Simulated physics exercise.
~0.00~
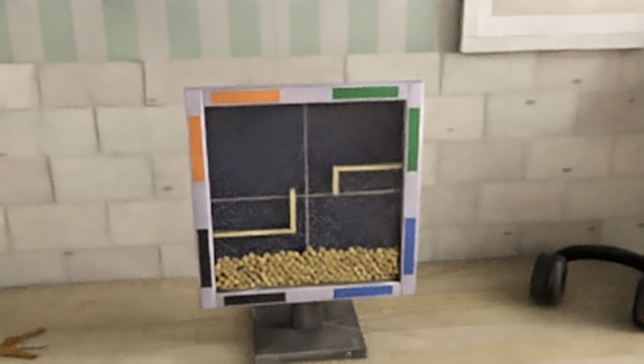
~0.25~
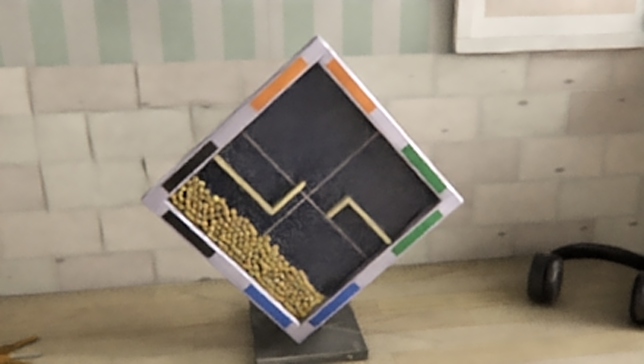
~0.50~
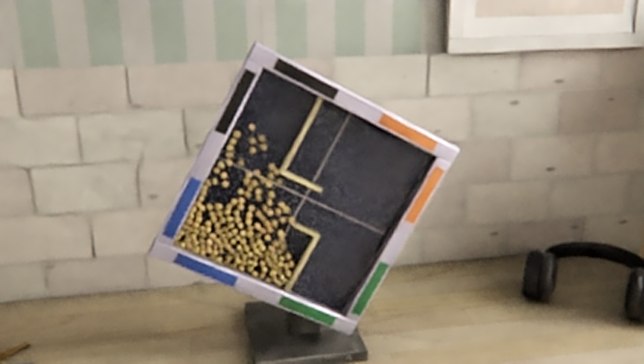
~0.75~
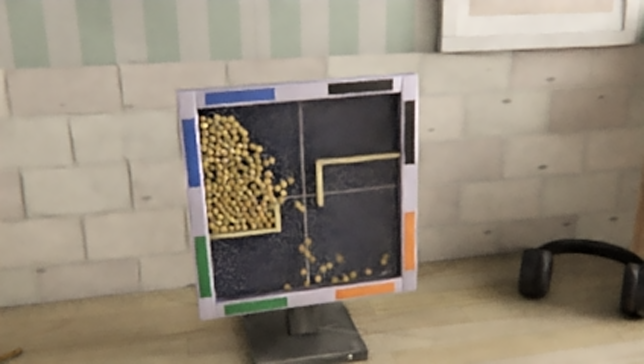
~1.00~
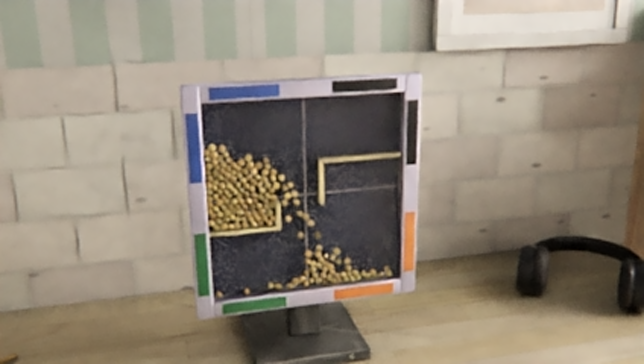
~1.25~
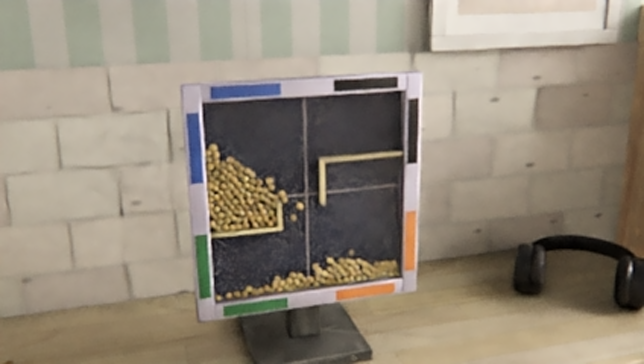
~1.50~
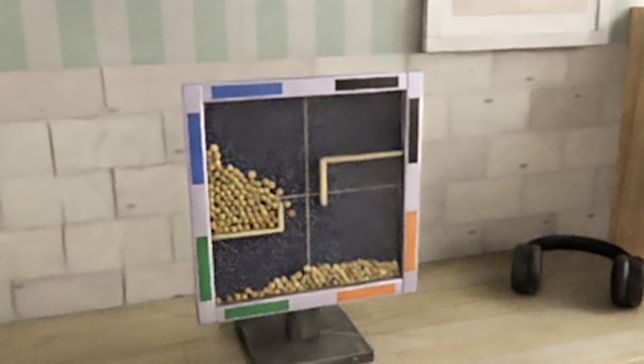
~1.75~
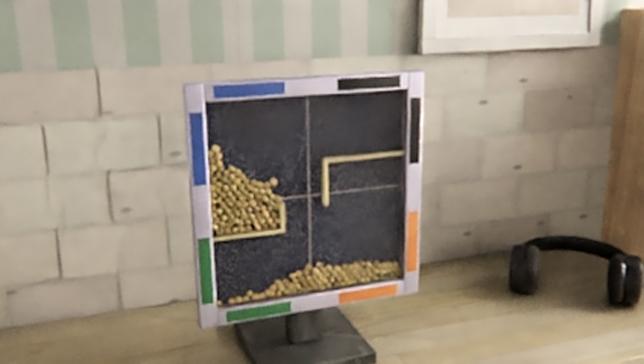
A square, dark-backed case with a pale frame marked in orange, green, blue and black stands on a grey base on a wooden table, seen from the front before a pale brick wall, with black headphones at right. Small golden beads cover its floor beneath two L-shaped ledges. The case turns clockwise, and the beads slide and tumble along its sides until it stops upside down. Many beads sit on the left ledge while others spill past its lip and spread below. Finally, a heap rests on that ledge and a low layer lines the floor, leaving the upper right empty.
